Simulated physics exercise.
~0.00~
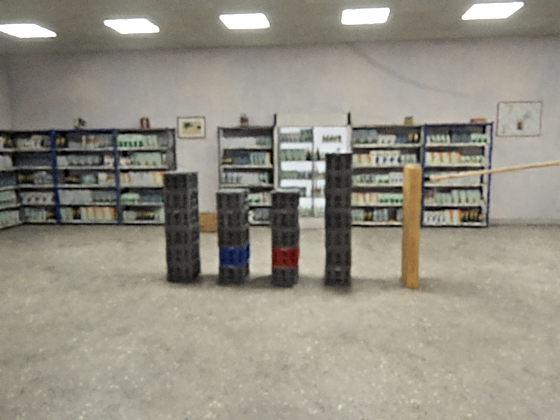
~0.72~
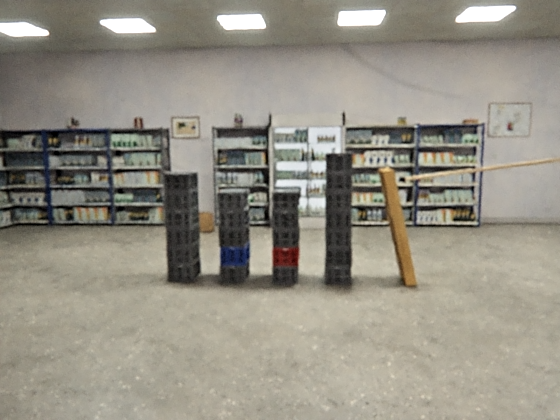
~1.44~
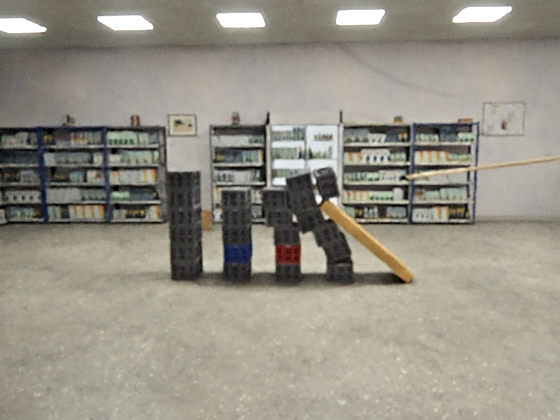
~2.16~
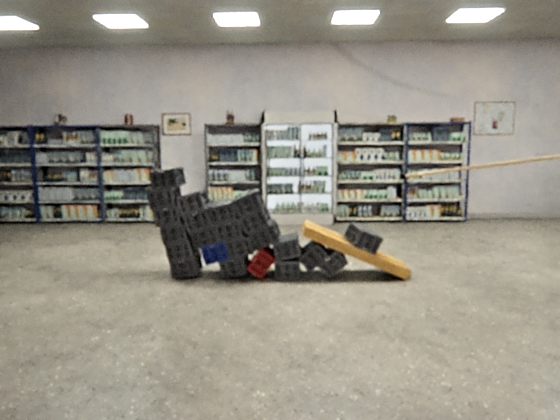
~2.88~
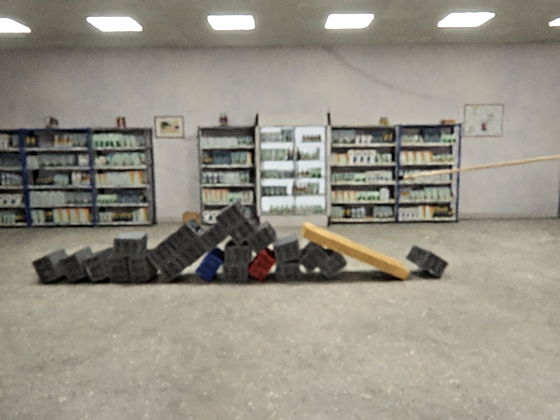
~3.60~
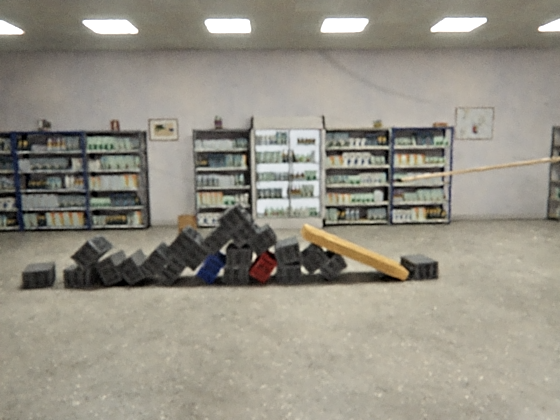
Wooden board tipping left into a row of dark crate stacks, toppling them one after another into a low, jumbled heap.
